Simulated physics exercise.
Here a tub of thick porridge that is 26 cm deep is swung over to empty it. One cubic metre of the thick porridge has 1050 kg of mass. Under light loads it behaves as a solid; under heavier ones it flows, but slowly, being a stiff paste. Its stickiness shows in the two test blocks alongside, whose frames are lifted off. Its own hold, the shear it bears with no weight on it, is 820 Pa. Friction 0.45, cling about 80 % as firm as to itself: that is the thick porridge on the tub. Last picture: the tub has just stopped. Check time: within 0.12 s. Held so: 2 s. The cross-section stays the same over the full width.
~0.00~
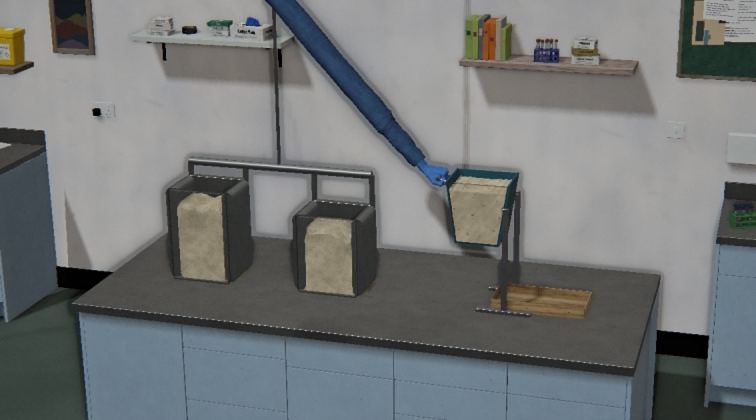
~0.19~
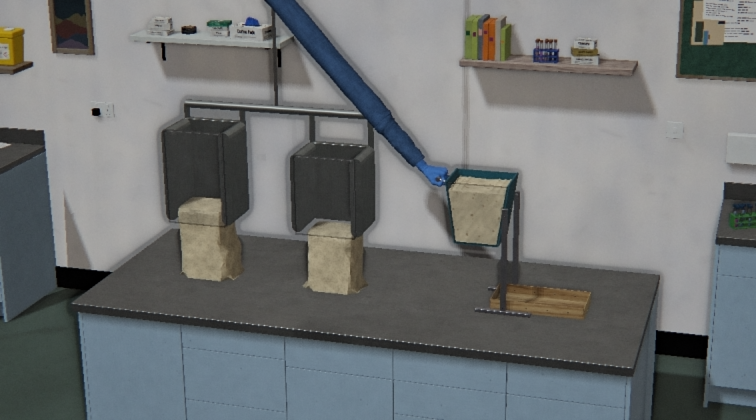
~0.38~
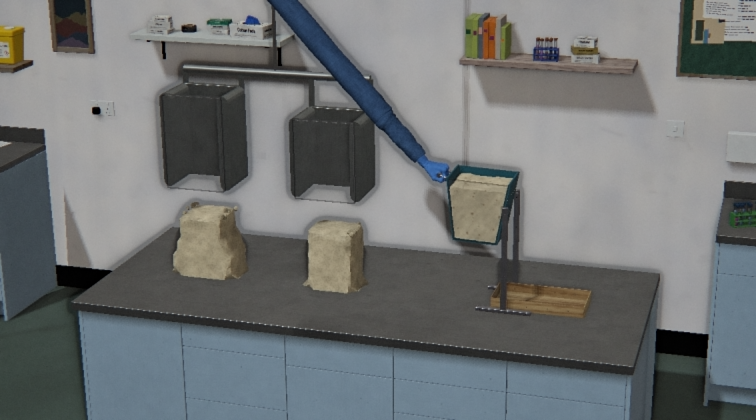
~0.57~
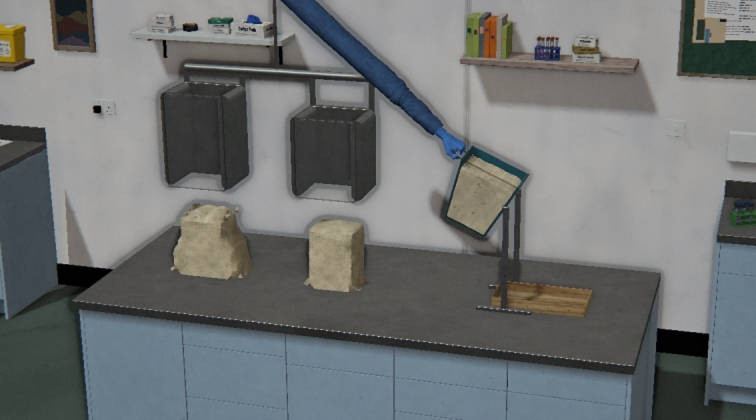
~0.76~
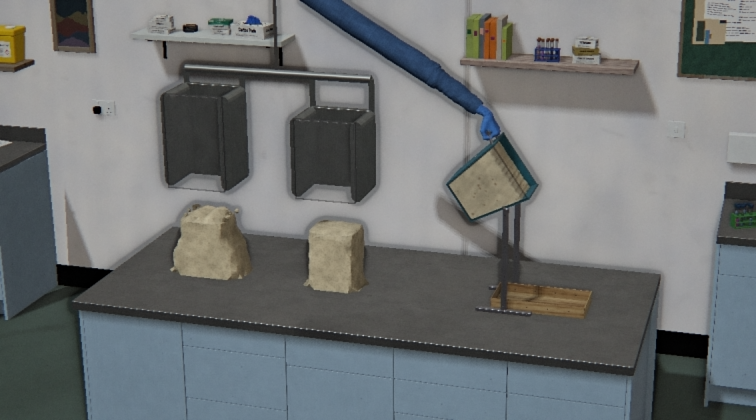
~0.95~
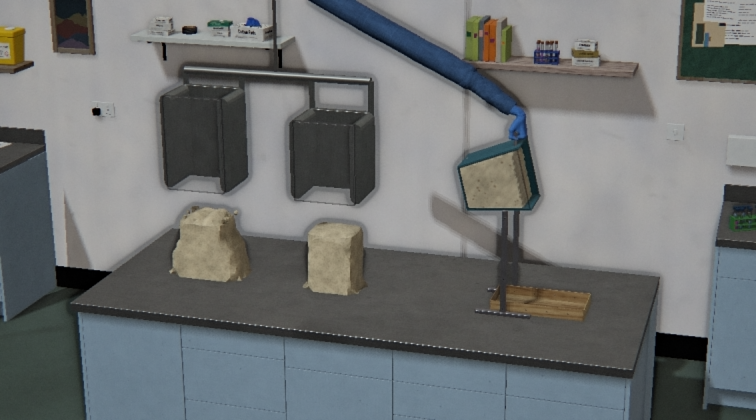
To begin with, two dark open casings rise off a pair of pale, thick blocks on a grey counter, and the left block slumps slightly more than the right. Then a blue-sleeved arm with a gloved hand tilts a teal tub steeply over to the left, the pale mass inside staying in place.
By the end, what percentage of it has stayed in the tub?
Some 100 per cent has stayed in the tub.
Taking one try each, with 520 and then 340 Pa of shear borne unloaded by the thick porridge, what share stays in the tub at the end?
The answers, in order, are 100 % and 75 %.
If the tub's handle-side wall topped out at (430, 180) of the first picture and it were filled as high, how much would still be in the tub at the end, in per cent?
Then near 100 % stays in the tub.
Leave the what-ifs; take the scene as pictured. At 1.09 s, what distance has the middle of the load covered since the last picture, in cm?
About 0 cm.
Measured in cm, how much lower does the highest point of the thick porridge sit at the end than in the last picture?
0 cm or so.
By 1.09 s, the tub is at 76 degrees and holds 100 %.
By 1.26 s, the tub is at 76 degrees and holds 100 %.
By 1.43 s, the tub is at 76 degrees and holds 100 %.
By 1.60 s, the tub is at 76 degrees and holds 100 %.
By 2.95 s, at the end, the tub is at 76 degrees and holds 100 %.
